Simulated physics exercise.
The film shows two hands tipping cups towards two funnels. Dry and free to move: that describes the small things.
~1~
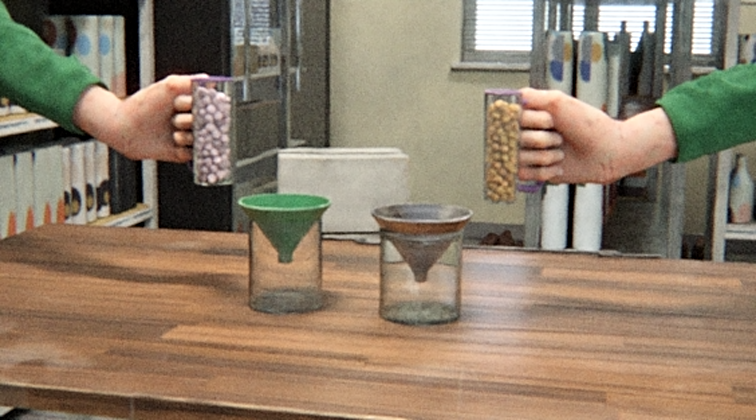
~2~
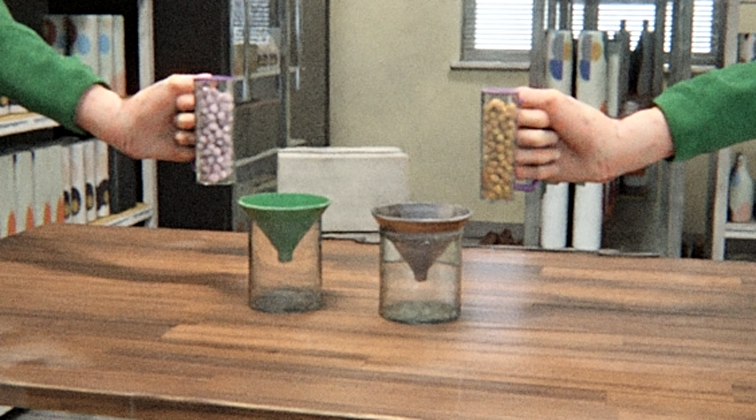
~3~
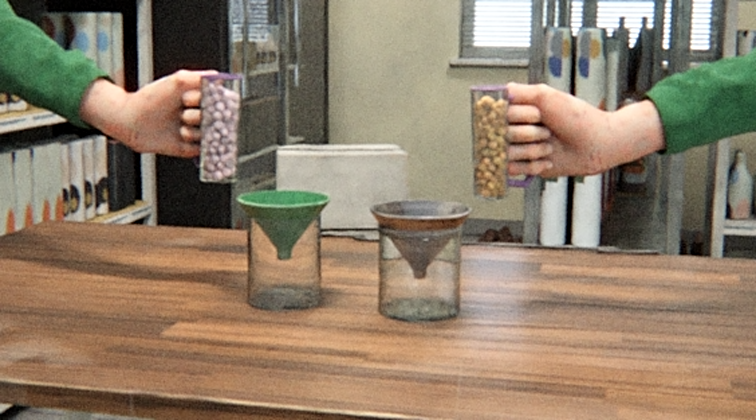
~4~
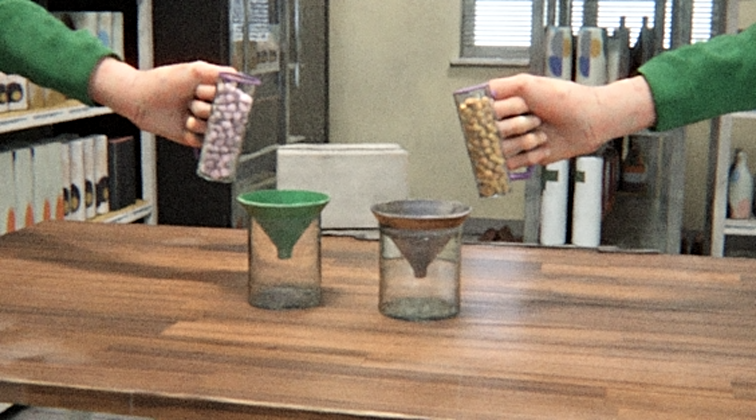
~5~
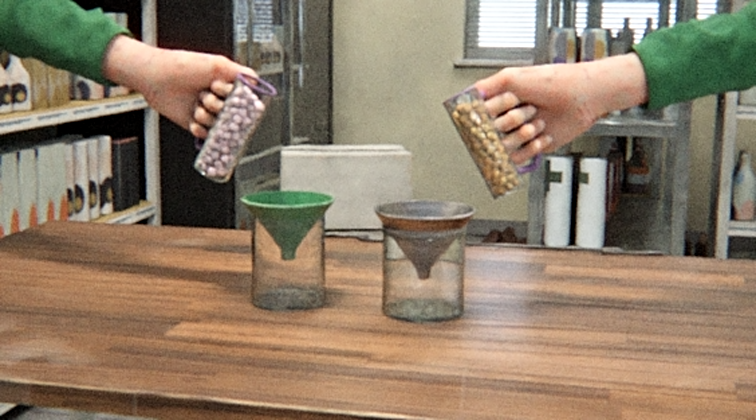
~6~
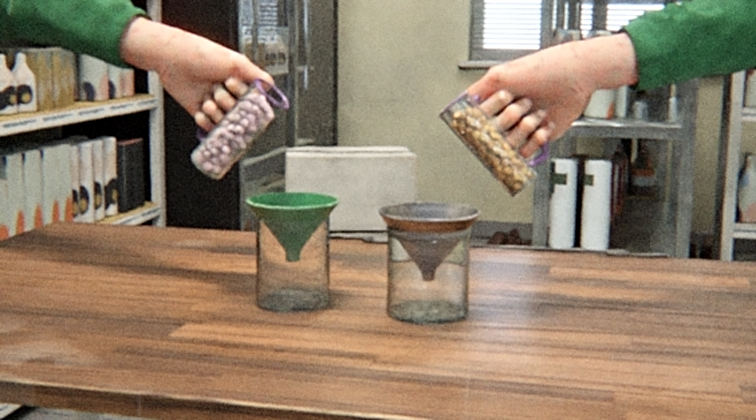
In a room with shelves and a window behind, a brown wooden table is seen from the front, slightly above. A green funnel at left and a grey-brown one at right sit in clear glass jars, while green-sleeved hands hold clear cups of pale purplish beads and yellowish-brown beads. The cups begin upright, edge inward, then steadily tilt towards each other as the view shifts very slightly.
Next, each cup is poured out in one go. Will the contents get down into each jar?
One by one: Left: I'd say it gets wedged; right: I'd say it gets wedged.
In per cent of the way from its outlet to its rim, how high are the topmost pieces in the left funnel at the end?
Level: Approx. 95 per cent.
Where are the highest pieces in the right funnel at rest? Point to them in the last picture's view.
Looks like the top sits around (411, 227) in the final view.
Then, 0.25 s past the last view, left, all still in the cup; right, all still in the cup.
Then, 0.57 s past the last view, left, nearly all still in the cup, a stray few in or over the funnel; right, all still in the cup.
Then, 0.91 s past the last view, left, most still in the cup, about a quarter in or over the funnel, a stray few down in the jar; right, most still in the cup, about a quarter in or over the funnel, a stray few down in the jar.
Finally, left, nearly all stuck in the funnel, a stray few down in the jar; right, nearly all stuck in the funnel, a stray few down in the jar.
